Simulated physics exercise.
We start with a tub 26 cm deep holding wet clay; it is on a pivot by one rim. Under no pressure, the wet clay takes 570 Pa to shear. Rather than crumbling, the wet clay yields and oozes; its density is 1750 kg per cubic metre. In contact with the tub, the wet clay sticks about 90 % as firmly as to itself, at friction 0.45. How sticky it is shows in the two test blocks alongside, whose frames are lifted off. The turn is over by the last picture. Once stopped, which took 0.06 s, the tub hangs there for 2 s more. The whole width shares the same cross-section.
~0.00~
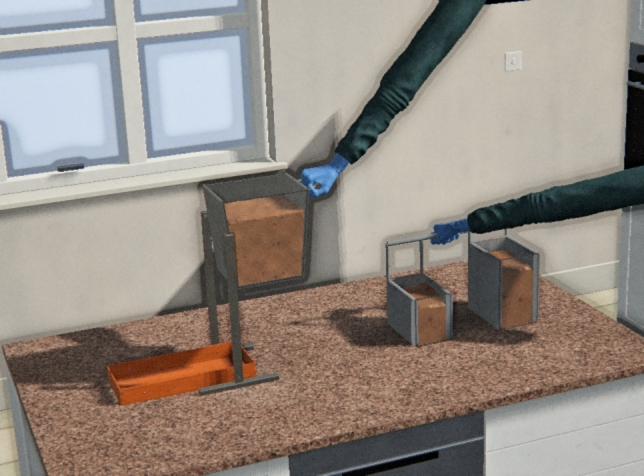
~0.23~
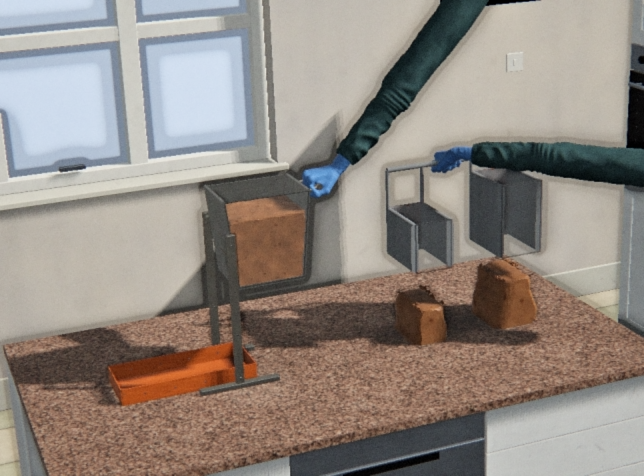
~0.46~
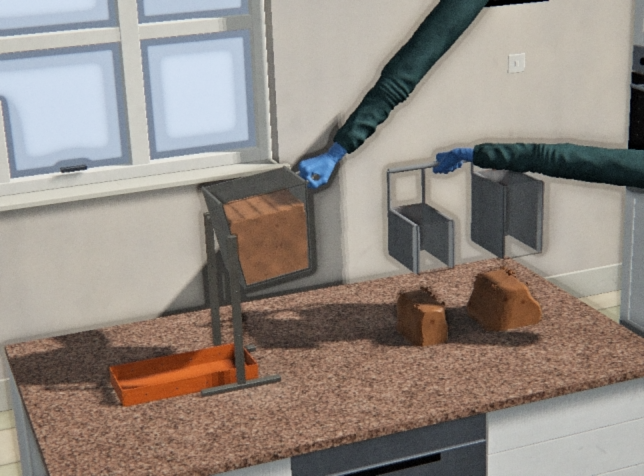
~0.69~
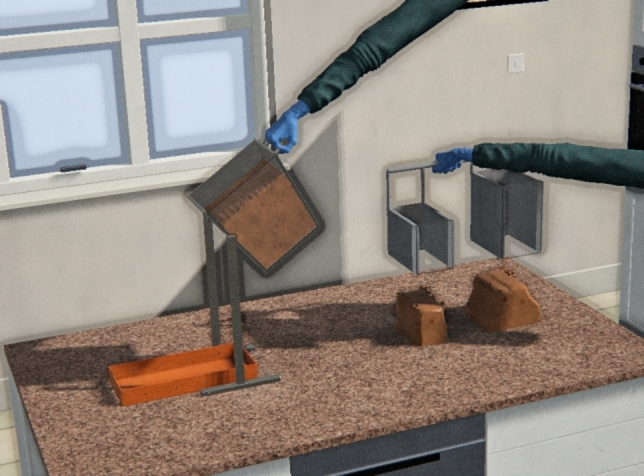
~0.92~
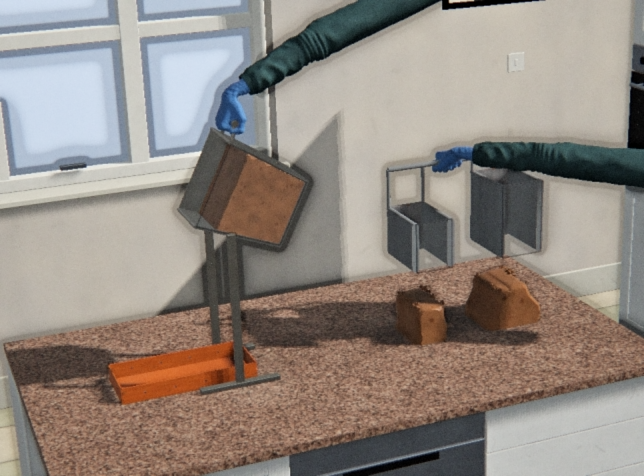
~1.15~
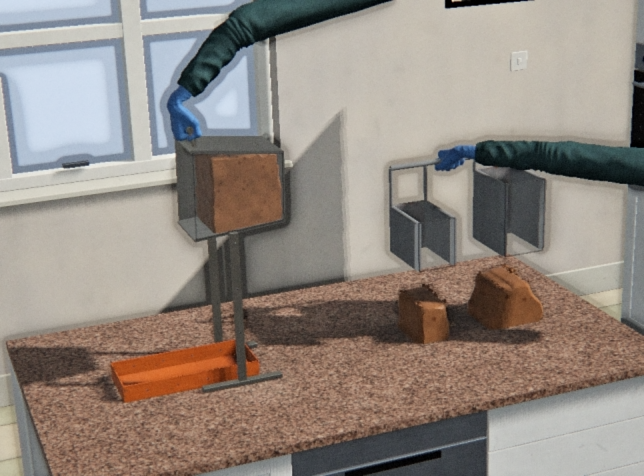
In this clip, a gloved hand lifts two gray casings off brown clay blocks, which sag slightly, the right one more, then another gloved hand tips a clay-filled tub leftward onto its side above an orange tray.
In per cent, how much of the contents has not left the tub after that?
Expect about 67 out of 100.
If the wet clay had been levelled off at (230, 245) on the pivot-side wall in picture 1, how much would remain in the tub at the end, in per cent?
Result: Approx. 100 % remaining in tub.
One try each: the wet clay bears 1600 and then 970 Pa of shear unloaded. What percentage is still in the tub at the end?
In that order: 100 %, 100 %.
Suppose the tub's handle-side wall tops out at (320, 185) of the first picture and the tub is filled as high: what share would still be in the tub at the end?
That would leave about 50 % in the tub.
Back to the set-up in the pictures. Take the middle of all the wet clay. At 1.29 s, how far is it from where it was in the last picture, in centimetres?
Around 3 cm.
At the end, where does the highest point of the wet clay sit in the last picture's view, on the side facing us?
The highest point sits at around (238, 182).
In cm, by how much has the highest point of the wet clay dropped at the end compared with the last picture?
The top ends up some 7 cm below its level in the last picture.
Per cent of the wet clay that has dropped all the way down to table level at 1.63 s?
Roughly 0 per cent.
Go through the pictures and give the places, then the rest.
In the first frame, handle-side rim at (306, 189), tilt 0 degrees; top of the wet clay at (300, 211); blocks stand 13 cm, 20 cm (left to right).
In the second frame, handle-side rim at (307, 190), tilt 0 degrees; top of the wet clay at (302, 211); blocks stand 12 cm, 17 cm (left to right).
In the third frame, handle-side rim at (304, 183), tilt 7 degrees; top of the wet clay at (299, 205); blocks stand 12 cm, 14 cm (left to right).
In the fourth frame, handle-side rim at (274, 155), tilt 34 degrees; top of the wet clay at (281, 176); blocks stand 12 cm, 14 cm (left to right).
In the fifth frame, handle-side rim at (229, 144), tilt 63 degrees; top of the wet clay at (249, 157); blocks stand 12 cm, 14 cm (left to right).
In the sixth frame, handle-side rim at (192, 154), tilt 88 degrees; top of the wet clay at (219, 159); blocks stand 12 cm, 14 cm (left to right).
After 1.29 s, the tub is at 88 degrees and holds 100 %.
After 1.46 s, the tub is at 88 degrees and holds 86 %.
After 1.63 s, the tub is at 88 degrees and holds 70 %.
After 1.80 s, the tub is at 88 degrees and holds 67 %.
After 3.15 s, at the end, the tub is at 88 degrees and holds 67 %.
